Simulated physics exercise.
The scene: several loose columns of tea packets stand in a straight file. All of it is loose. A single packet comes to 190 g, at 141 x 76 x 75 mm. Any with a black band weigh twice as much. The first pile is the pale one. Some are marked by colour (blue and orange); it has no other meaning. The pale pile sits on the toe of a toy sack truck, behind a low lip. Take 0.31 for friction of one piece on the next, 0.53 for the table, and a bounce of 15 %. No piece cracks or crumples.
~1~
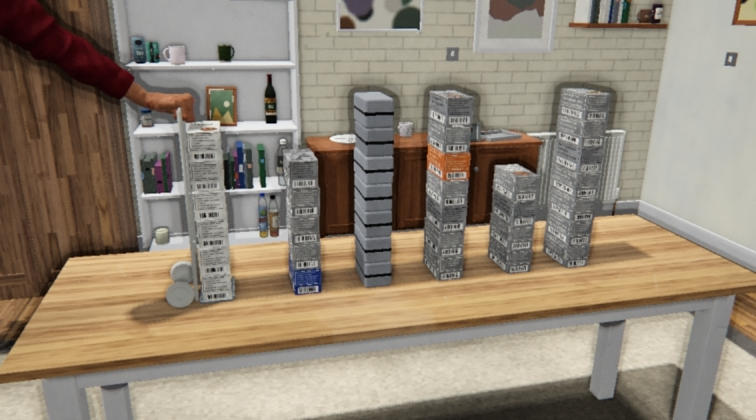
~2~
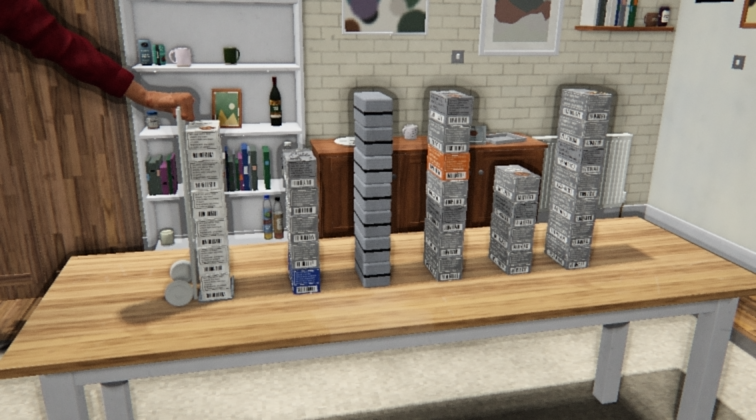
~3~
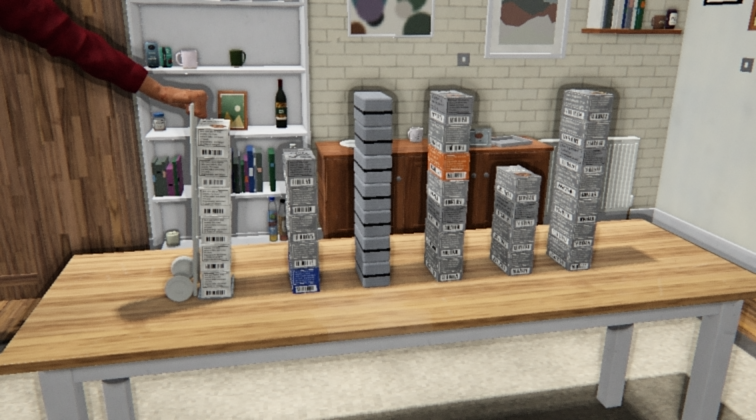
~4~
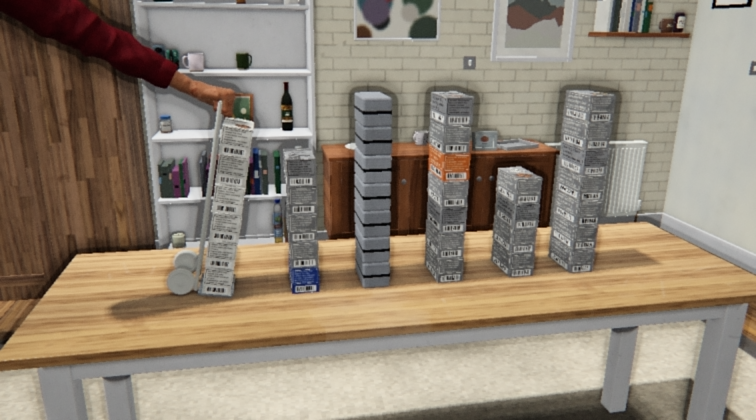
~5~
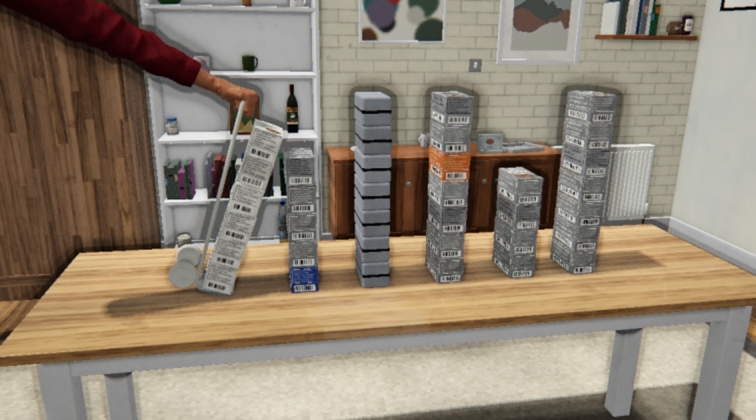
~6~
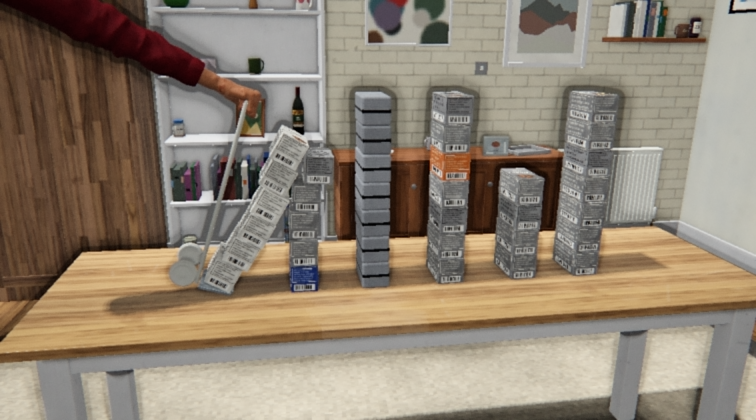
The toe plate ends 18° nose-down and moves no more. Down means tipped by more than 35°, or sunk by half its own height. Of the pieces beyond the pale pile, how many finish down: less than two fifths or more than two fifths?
Over two fifths of them.
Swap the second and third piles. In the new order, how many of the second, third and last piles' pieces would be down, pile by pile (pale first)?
Then second 7, third 3, last 7.
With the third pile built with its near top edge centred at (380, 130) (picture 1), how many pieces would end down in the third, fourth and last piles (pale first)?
In that case third 6, fourth 7, last 7.
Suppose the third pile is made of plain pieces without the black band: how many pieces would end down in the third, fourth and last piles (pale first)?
In that case third 7, fourth 7, last 7.
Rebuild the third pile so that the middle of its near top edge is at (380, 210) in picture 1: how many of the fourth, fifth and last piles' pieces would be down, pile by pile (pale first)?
In that case fourth 6, fifth 3, last 6.
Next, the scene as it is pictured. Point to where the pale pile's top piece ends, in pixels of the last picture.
At about (387, 222).
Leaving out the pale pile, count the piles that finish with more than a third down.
5 of them.
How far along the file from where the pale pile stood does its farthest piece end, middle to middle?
About 48 cm.
Then, 0.73 s later than the last frame, 6 of the pale pile down; 7 of the 30 other packets down; blue packet tilted 40°; orange packet tilted 15°.
Then, 1.21 s later than the last frame, 6 of the pale pile down; 29 of the 30 other packets down; blue packet tilted 44°; orange packet tilted 26°, 16 cm lower.
When it is over, 6 of the pale pile down; 30 of the 30 other packets down; orange packet tilted 49°, 21 cm lower; blue packet tilted 46°. That is 100 per cent. In pixels of the last frame, middles, orange packet near (647, 226), blue packet near (316, 264).
